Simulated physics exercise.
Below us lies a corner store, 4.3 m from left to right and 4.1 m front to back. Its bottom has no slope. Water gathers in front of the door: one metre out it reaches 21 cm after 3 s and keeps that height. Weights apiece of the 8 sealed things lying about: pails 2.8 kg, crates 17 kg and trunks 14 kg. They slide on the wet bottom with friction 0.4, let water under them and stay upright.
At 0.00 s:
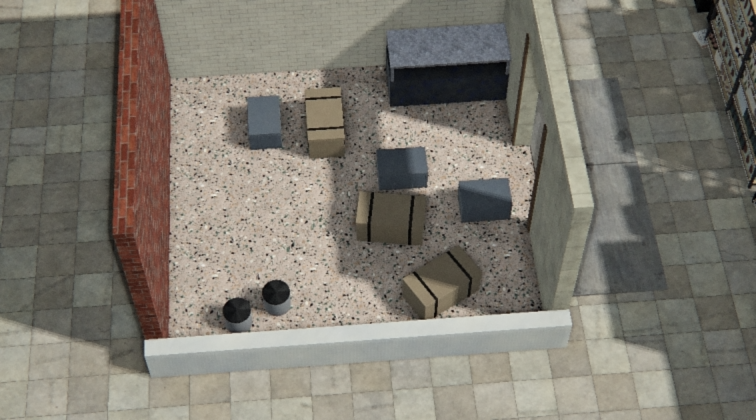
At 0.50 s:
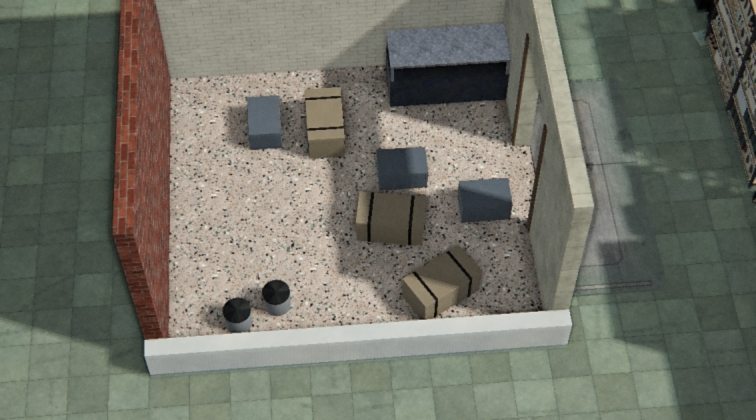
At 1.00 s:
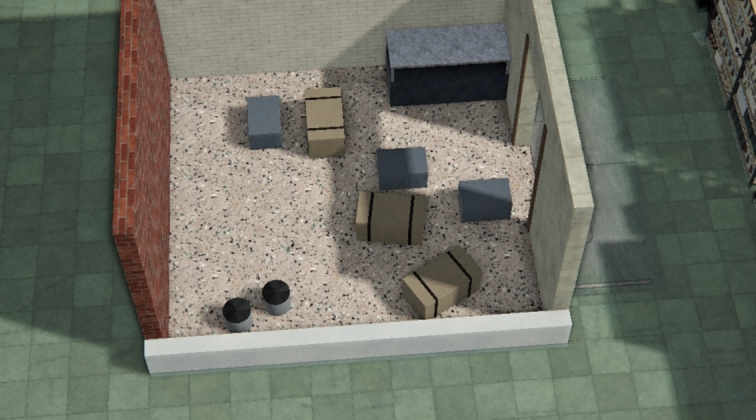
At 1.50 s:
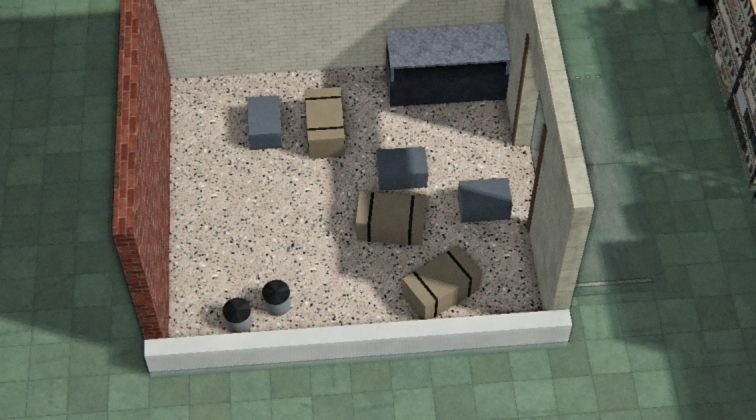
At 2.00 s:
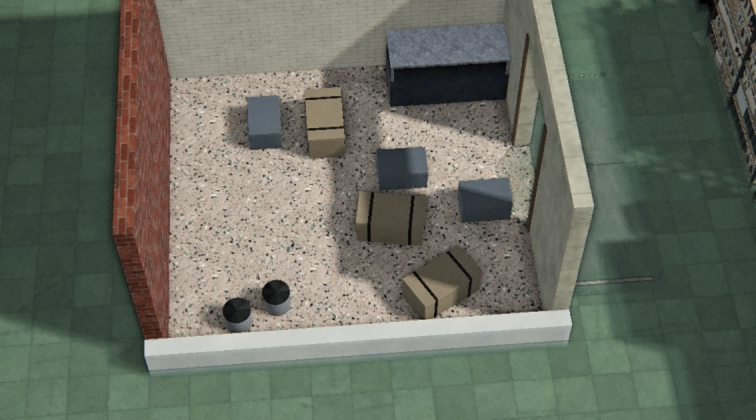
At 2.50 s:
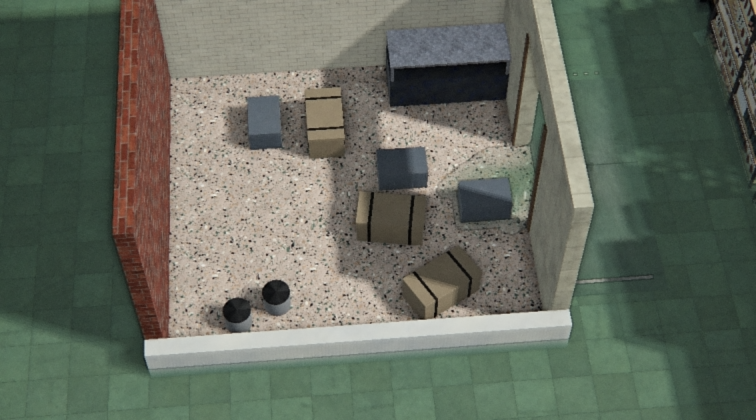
Greenish water covered the paving around a small walled shop, then began seeping in through the doorway on the right, spreading around a grey box, while the crates, boxes and two dark-topped pails stayed put.
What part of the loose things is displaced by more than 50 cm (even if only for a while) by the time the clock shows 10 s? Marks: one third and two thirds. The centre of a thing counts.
Share: Two thirds or more.
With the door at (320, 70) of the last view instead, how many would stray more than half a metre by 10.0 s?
In that case 7 of them.
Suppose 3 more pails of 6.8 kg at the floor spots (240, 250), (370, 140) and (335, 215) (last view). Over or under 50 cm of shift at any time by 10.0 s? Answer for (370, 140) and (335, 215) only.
In turn: More, past it.
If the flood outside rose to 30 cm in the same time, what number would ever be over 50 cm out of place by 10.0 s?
Then 8.
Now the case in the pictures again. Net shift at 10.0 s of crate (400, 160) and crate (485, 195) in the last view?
In that order: 200 cm, 140 cm.
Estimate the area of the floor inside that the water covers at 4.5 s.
Some 7.5 m2.
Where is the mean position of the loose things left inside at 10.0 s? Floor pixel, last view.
Around (287, 235).
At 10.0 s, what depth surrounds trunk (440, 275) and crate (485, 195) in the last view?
Roughly 5 and 4 cm.
After 3.5 s 0 of 8 are over 50 cm from their spots; 0 afloat.
After 4.5 s 3 of 8 are over 50 cm from their spots; 0 afloat.
After 7.0 s 5 of 8 are over 50 cm from their spots; 0 afloat.
After 10.0 s 7 of 8 are over 50 cm from their spots, and 7 have been at some point; 5 afloat.
